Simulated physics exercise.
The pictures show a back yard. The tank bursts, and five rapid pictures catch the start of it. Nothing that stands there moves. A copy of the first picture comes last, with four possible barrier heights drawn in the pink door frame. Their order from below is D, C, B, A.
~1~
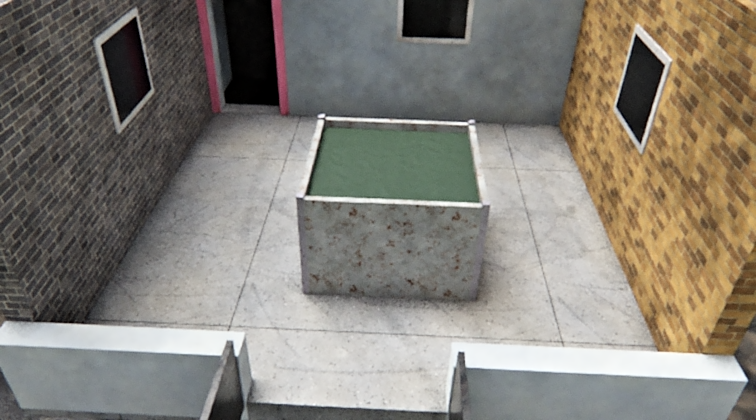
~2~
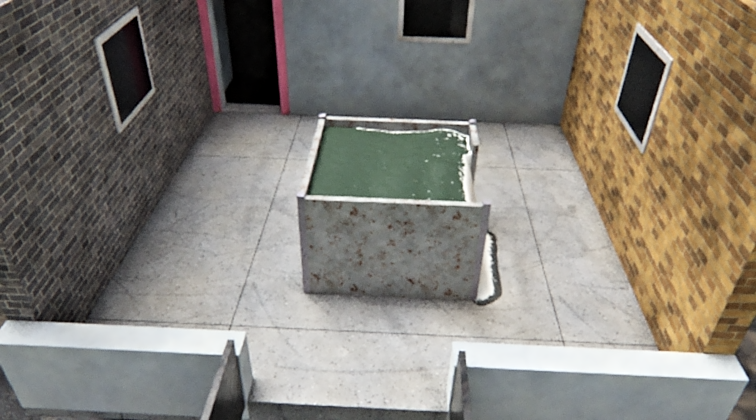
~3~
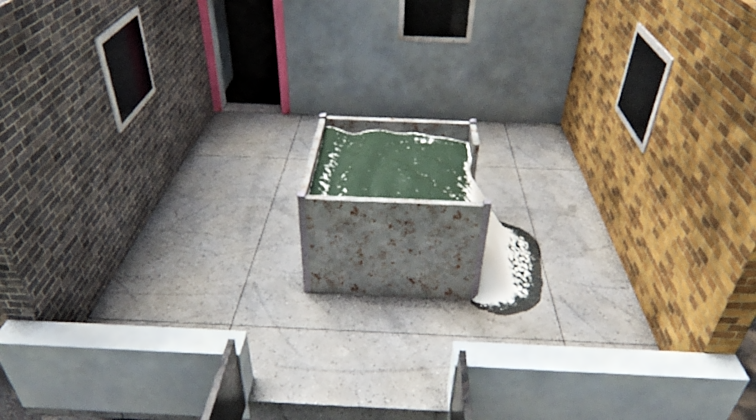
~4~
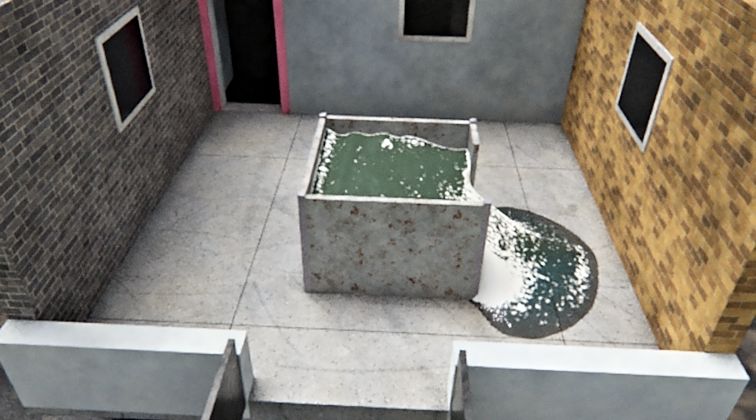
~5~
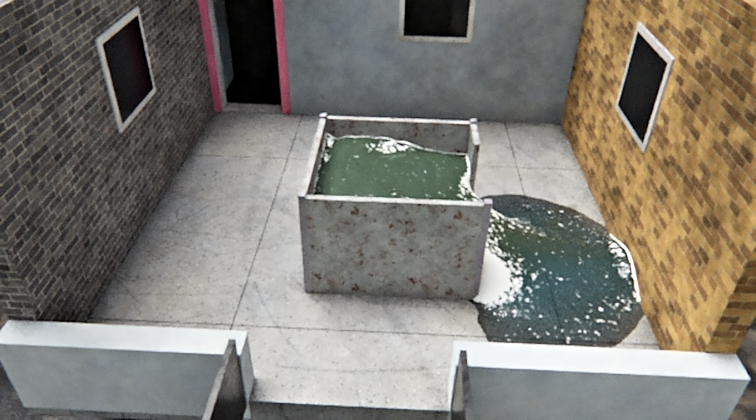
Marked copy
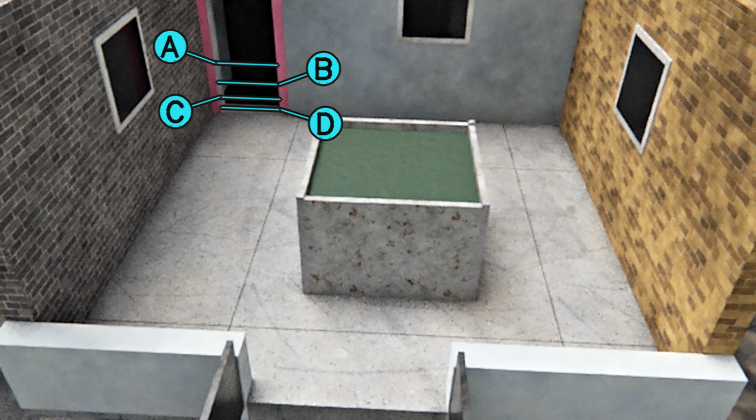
Green water pours from the right side of a square tank and spreads across the paved yard.
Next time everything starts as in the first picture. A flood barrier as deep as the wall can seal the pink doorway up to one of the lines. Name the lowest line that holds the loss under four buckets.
Use height C.
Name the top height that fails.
That would be D.
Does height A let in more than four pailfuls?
No, not at all.
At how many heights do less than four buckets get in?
Three of them.
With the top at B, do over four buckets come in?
No.
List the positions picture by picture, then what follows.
Water in the tank at rest, its middle at (394, 164); foot of the pink doorway at (251, 113); open gate at (348, 333).
Water covers 1 % of the ground and shows as far out as (488, 270).
Water covers 4 % of the ground and shows as far out as (527, 238).
Water covers 9 % of the ground and shows as far out as (587, 254).
Water covers 14 % of the ground and shows as far out as (608, 234).
On the marked copy, A at (246, 64); B at (248, 83); C at (250, 98); D at (251, 108); from the bottom up D, C, B, A.
For height A, nothing gets over.
For height B, nothing gets over.
For height C, nothing gets over.
For height D, about 10 bucketfuls get in.
